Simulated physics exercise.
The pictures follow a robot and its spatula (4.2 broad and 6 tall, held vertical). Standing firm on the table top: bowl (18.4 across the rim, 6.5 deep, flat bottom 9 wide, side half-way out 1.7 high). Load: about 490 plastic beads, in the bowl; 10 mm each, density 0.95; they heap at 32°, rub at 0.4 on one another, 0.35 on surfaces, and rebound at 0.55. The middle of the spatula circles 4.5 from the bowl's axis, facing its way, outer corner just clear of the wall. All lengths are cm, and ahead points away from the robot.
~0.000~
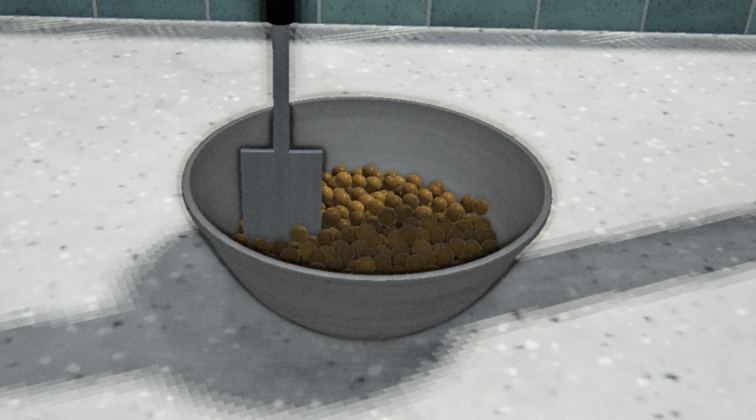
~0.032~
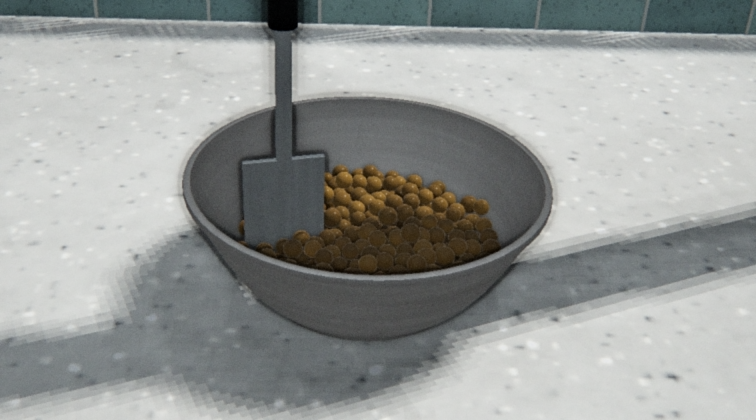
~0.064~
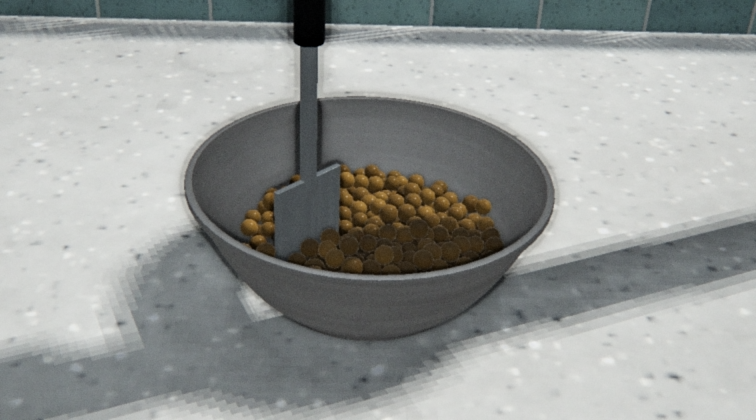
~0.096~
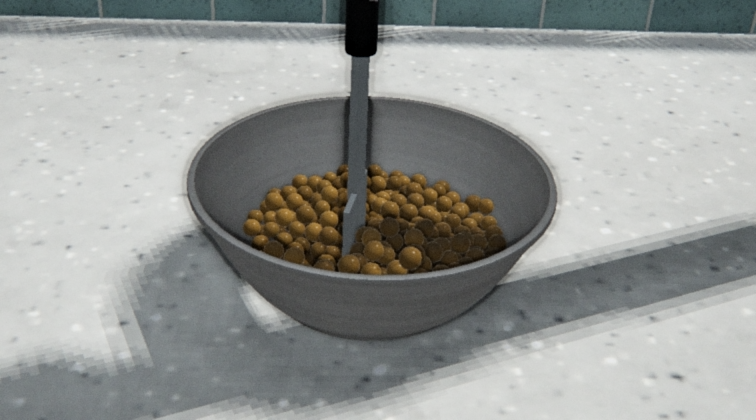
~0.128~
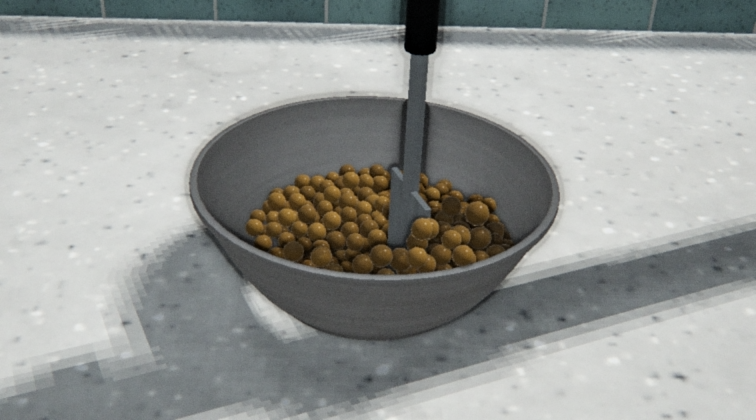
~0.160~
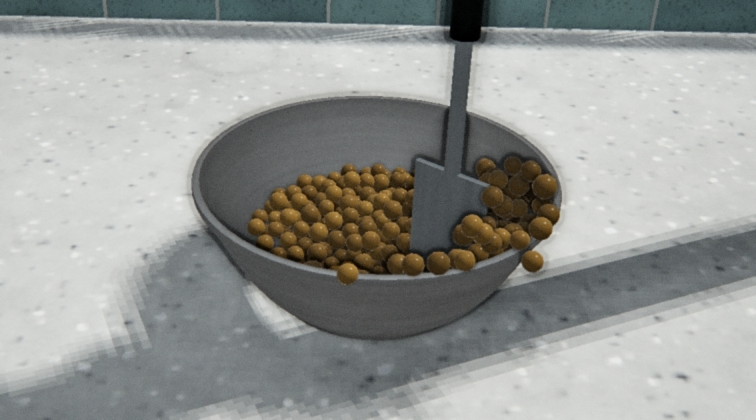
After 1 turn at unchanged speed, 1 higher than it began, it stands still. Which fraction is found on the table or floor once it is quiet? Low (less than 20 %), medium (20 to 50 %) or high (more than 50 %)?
A medium share, 20 to 50 %, ends on the table or floor.
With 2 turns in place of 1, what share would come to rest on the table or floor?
It would be near 35 per cent.
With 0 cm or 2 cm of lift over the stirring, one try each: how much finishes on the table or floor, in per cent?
About 30 and 20 per cent.
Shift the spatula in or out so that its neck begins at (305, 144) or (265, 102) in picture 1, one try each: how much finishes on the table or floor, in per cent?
About 15 and 5 per cent.
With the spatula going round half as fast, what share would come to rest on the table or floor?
In that case some 5 per cent.
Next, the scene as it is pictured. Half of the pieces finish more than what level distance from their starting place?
About 8 cm.
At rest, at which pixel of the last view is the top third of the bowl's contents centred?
Near (338, 259).
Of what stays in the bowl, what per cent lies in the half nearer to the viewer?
About 55 per cent.
After 0.24 s, 221° round, highest piece 12 above the table; 442 in the bowl, 2 on the table or floor, 42 in flight or on the tool.
After 0.32 s, 300° round, highest piece 11 above the table; 399 in the bowl, 24 on the table or floor, 63 in flight or on the tool.
After 0.56 s, 0° round, highest piece 6 above the table; 360 in the bowl, 123 on the table or floor, 3 in flight or on the tool.
After 1.26 s, 0° round, highest piece 5 above the table; 360 in the bowl, 126 on the table or floor.
At rest, 360 in the bowl, 126 on the table or floor. That is 26 % on the table or floor.
